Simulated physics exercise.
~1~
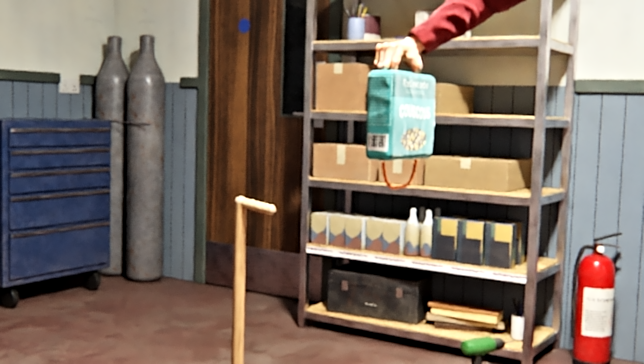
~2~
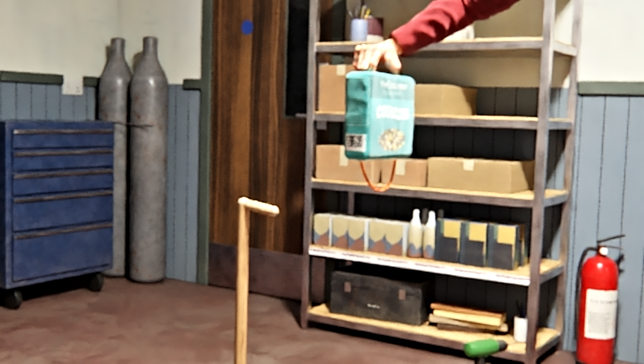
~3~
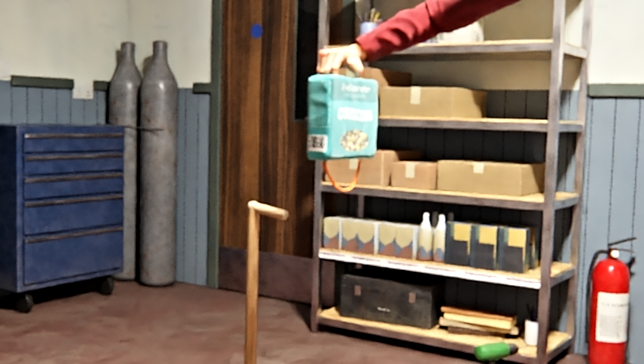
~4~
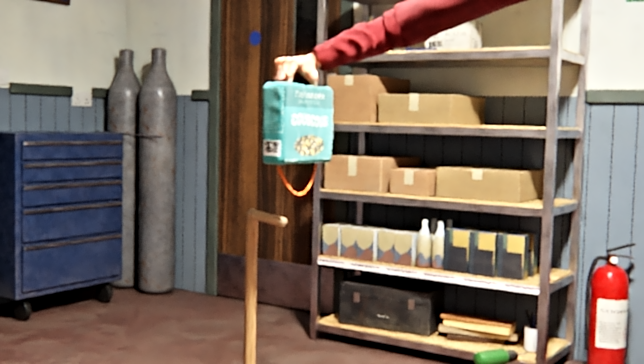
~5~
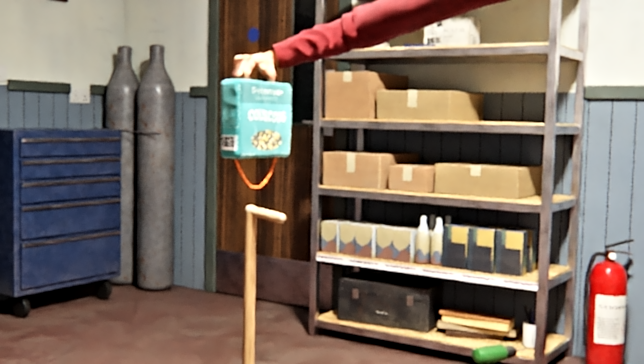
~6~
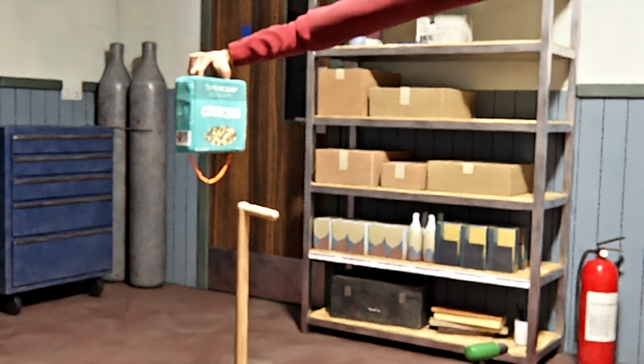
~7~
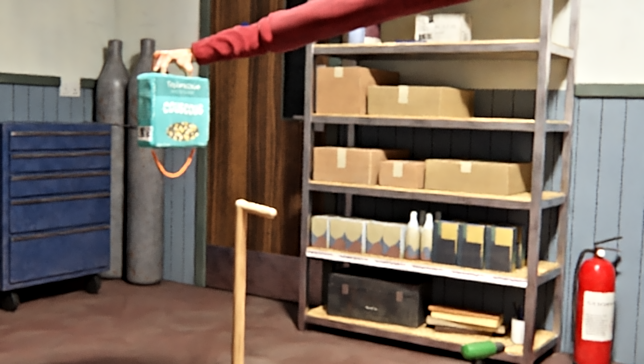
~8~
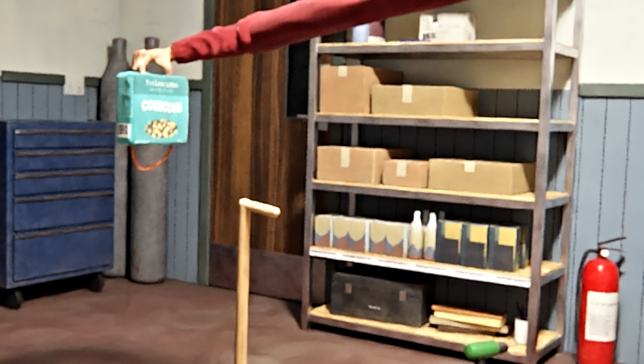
Turquoise bag with an orange loop moving left in a person's hand, passing above a wooden post and clearing its hook freely.
